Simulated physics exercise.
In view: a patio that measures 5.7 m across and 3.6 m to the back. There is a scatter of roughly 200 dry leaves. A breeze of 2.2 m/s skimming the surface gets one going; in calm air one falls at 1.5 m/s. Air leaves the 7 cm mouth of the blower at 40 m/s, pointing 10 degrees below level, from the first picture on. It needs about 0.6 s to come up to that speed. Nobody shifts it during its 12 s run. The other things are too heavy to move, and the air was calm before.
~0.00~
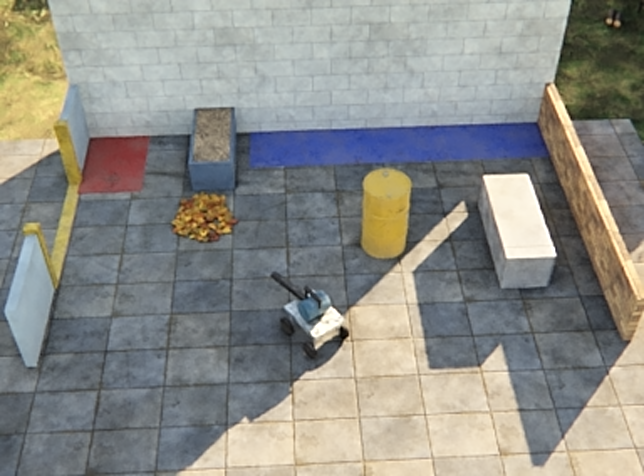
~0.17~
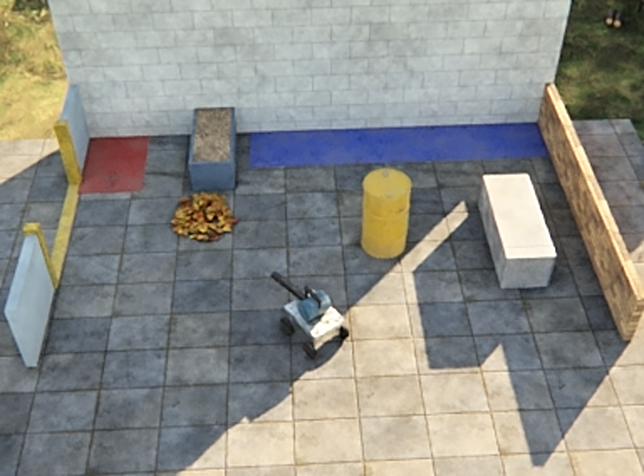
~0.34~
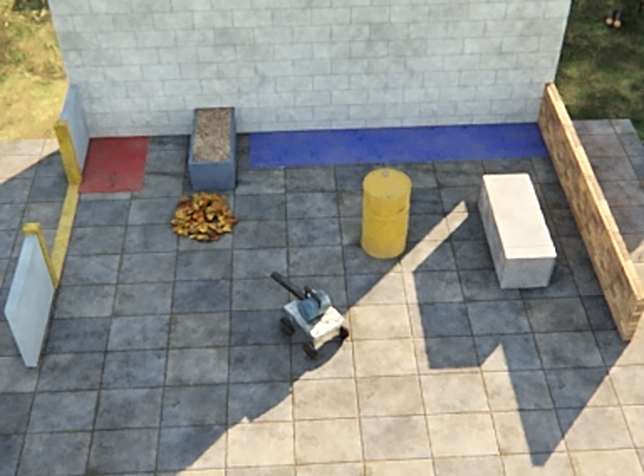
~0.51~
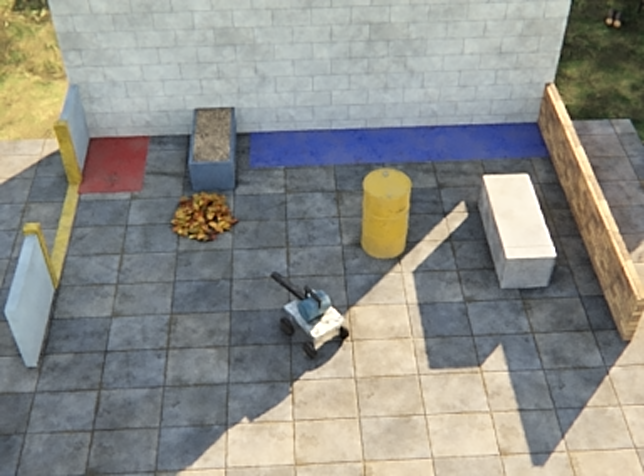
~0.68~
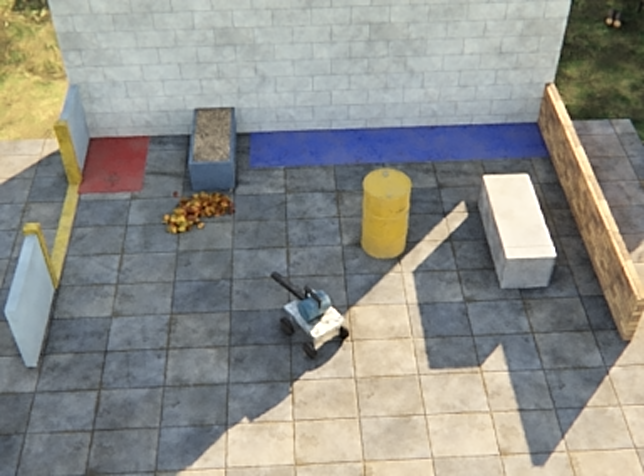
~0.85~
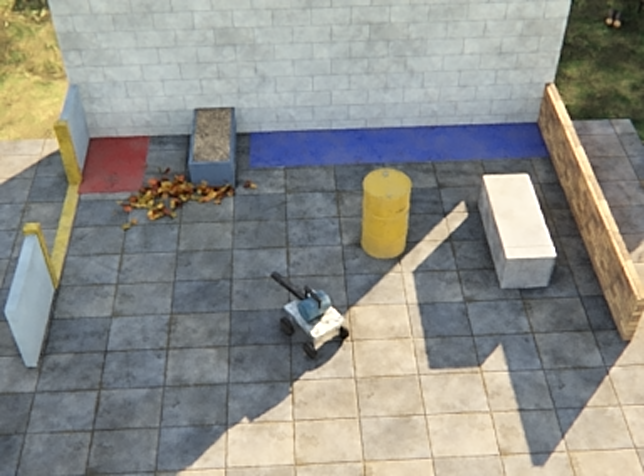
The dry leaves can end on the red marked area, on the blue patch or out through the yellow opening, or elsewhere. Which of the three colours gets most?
The red one.
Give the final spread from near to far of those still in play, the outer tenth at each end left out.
Roughly 0.8 m.
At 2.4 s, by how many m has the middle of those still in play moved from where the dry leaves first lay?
Roughly 2.0 m.
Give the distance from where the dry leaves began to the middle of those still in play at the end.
Roughly 2.0 m.
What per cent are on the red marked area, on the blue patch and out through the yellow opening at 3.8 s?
Roughly 60 % red, 2 % blue, 5 % yellow.
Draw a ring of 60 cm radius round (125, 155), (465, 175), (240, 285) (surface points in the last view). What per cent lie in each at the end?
In turn about 50 %, 0 %, 0 %.
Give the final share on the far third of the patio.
About 80 %.
After 2.4 s, 72 % are on the move or not yet settled, 1 % are on the blue patch, 6 % out through the yellow opening and 64 % on the red marked area; the middle of those still in play is near (99, 144).
After 3.8 s, 66 % are on the move or not yet settled, 2 % are on the blue patch, 7 % out through the yellow opening and 60 % on the red marked area; the middle of those still in play is near (92, 142).
After 6.6 s, 54 % are on the move or not yet settled, 5 % are on the blue patch, 8 % out through the yellow opening and 56 % on the red marked area; the middle of those still in play is near (92, 142).
After 12.0 s, at the end, 7 % are on the blue patch, 8 % out through the yellow opening and 52 % on the red marked area; the middle of those still in play is near (92, 142).
